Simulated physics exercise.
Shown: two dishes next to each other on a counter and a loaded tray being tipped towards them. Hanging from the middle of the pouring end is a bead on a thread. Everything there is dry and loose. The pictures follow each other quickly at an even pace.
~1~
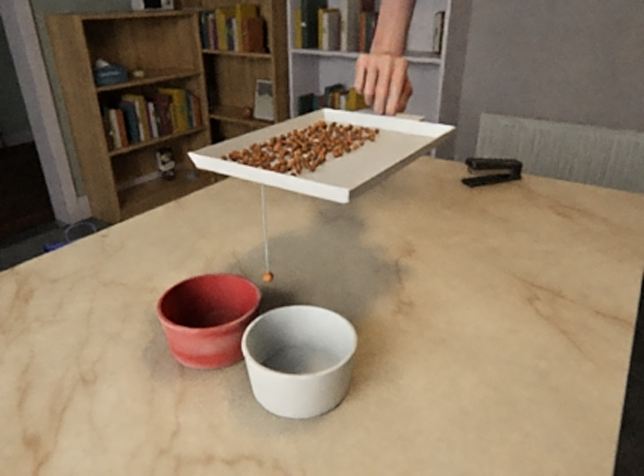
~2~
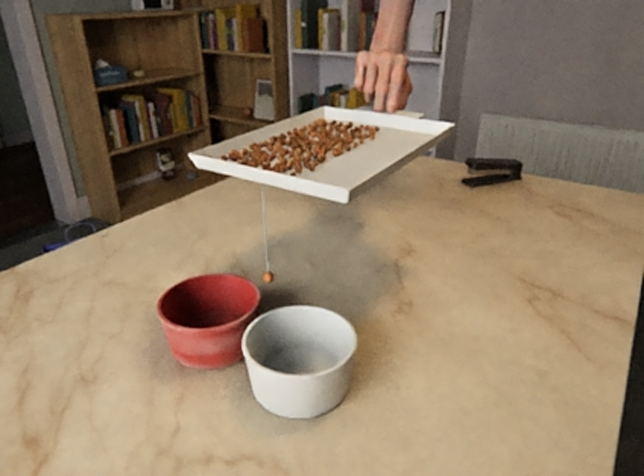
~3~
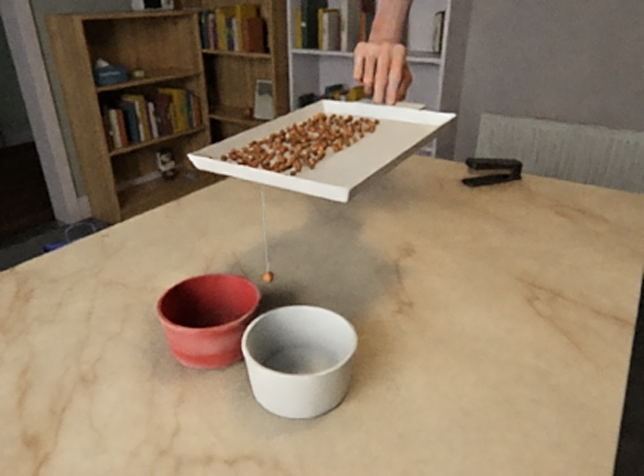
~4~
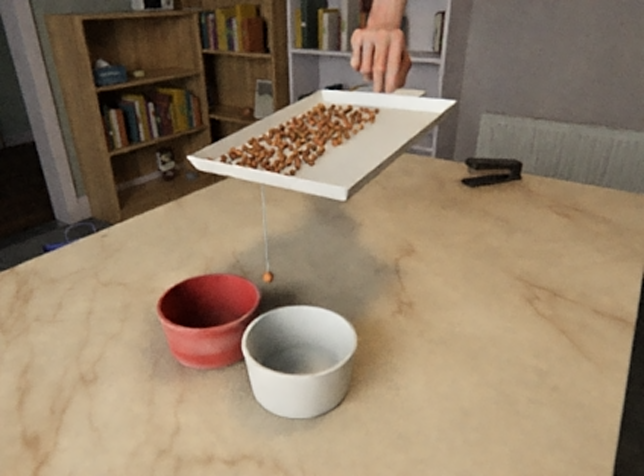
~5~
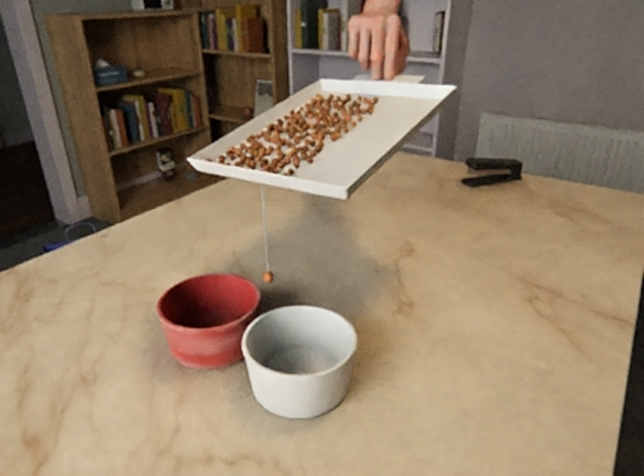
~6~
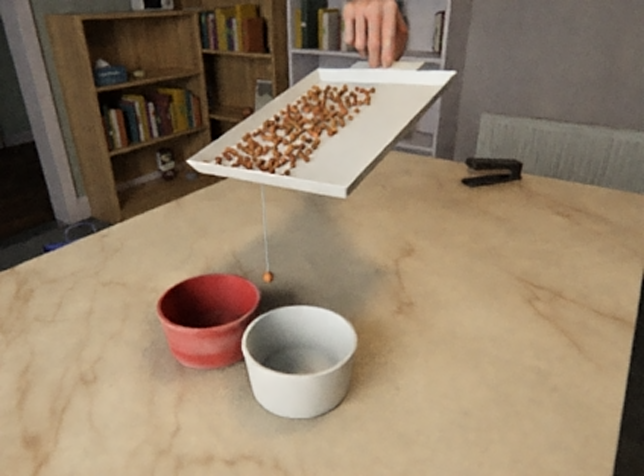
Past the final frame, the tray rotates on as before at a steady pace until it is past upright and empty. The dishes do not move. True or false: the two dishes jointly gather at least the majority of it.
True, they gather the majority.
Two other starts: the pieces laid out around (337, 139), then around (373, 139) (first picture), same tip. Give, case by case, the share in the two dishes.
In order, about 70 and 70 in a hundred.
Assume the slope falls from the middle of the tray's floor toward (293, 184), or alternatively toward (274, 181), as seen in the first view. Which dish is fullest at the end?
So, the dish at the right the first time round, the dish at the left the second.
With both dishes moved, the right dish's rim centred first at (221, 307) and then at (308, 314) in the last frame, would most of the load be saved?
First shift, a majority share; second shift, a majority share.
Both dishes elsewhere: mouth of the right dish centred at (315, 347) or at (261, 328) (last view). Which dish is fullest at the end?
Result, try one: The dish further left; try two: The dish further left.
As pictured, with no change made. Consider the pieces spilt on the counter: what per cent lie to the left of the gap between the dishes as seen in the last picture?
My estimate is some 90 per cent.
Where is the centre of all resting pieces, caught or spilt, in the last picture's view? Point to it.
Close to (200, 331) in the last view.
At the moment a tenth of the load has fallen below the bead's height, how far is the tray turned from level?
70 degrees.
Just after the last frame, tray tipped steeply; almost all on the tray; about a tenth in the left dish; just a few outside both; just a few in the air.
A moment on, tray tipped right over; just a few on the tray; roughly two thirds in the left dish; roughly a quarter outside both; about a tenth in the air.
Further on, tray tipped past a quarter turn; roughly two thirds in the left dish; roughly a third outside both.
When it is over, tray tipped past a quarter turn; not one in the right dish; roughly two thirds in the left dish; roughly a third outside both.
